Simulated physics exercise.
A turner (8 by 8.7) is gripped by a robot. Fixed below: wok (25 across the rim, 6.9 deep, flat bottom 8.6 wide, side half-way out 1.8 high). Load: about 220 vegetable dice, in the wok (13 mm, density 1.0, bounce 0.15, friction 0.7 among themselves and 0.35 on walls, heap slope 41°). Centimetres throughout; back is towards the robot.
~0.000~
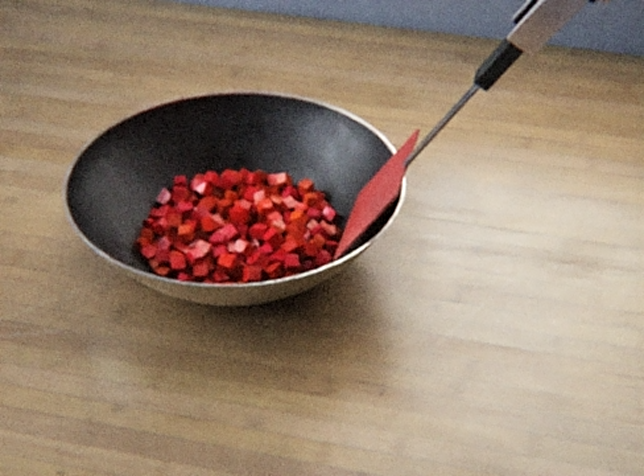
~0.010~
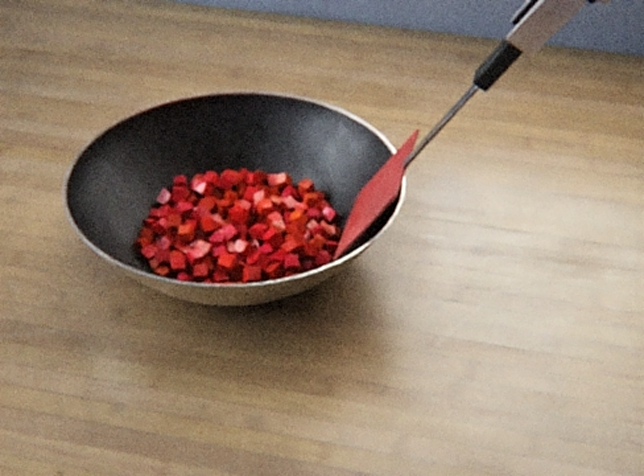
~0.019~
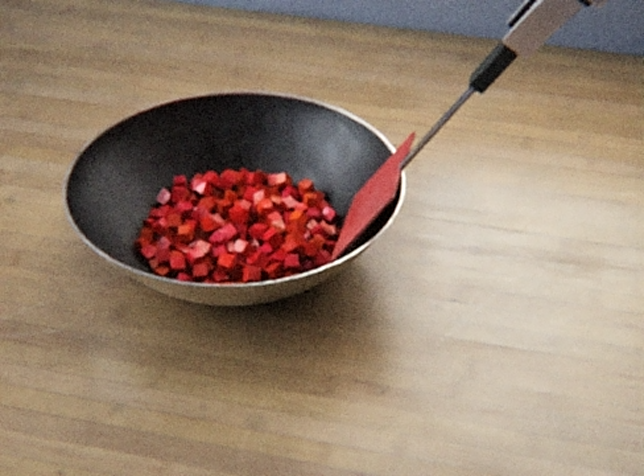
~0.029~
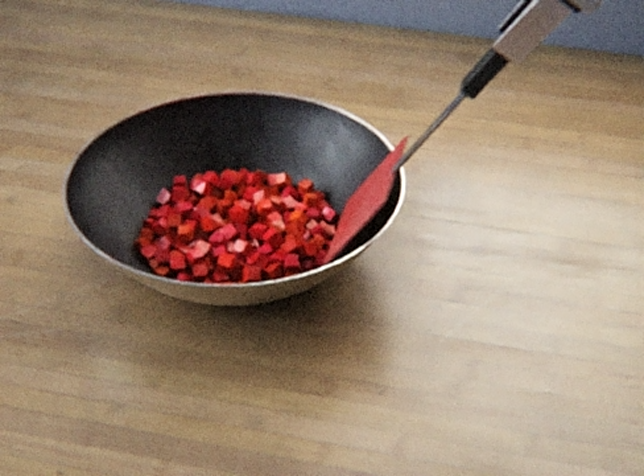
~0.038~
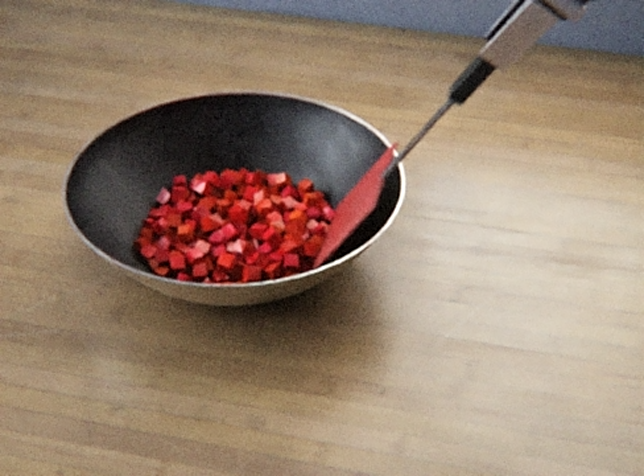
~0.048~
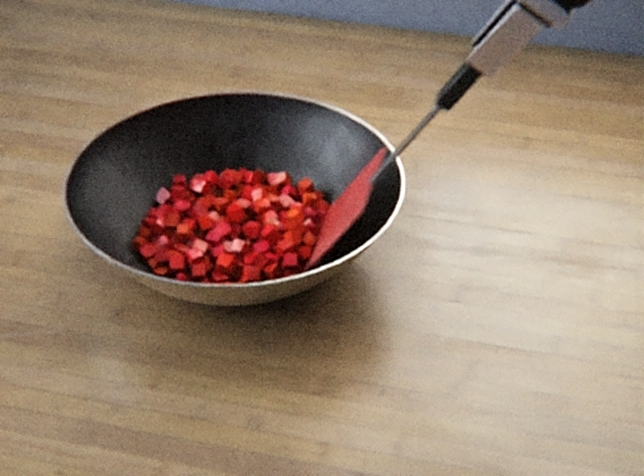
On a wooden surface, a dark wok holds a heap of small red cubes while a robotic gripper moves a red turner slowly down and left along the inner right side, its blade reaching the edge of the heap.
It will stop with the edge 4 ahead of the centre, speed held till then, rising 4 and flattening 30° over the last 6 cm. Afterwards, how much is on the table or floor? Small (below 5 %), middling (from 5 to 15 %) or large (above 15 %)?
On the table or floor the share is middling, from 5 to 15 %.
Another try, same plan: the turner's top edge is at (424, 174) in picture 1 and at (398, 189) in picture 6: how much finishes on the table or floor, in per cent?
Some 0 per cent.
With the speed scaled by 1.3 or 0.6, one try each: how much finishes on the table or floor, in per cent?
About 15 and 0 per cent.
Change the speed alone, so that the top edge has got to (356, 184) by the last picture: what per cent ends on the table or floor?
About 25 per cent.
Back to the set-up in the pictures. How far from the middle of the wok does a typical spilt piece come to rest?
Roughly 20 cm.
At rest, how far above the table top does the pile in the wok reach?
Roughly 7.0 cm.
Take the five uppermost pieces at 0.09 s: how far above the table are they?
Some 5 cm.
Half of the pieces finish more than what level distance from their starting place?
About 5 cm.
After 0.09 s, sloping 57°, highest piece 6 above the table; 225 in the wok.
After 0.13 s, sloping 44°, highest piece 9 above the table; 224 in the wok, 1 on the blade or in flight.
After 0.35 s, sloping 27°, highest piece 18 above the table; 207 in the wok, 10 on the table or floor, 8 on the blade or in flight.
After 1.40 s, sloping 27°, highest piece 6 above the table; 207 in the wok, 18 on the table or floor.
At rest, 207 in the wok, 18 on the table or floor. That is 8 % on the table or floor.
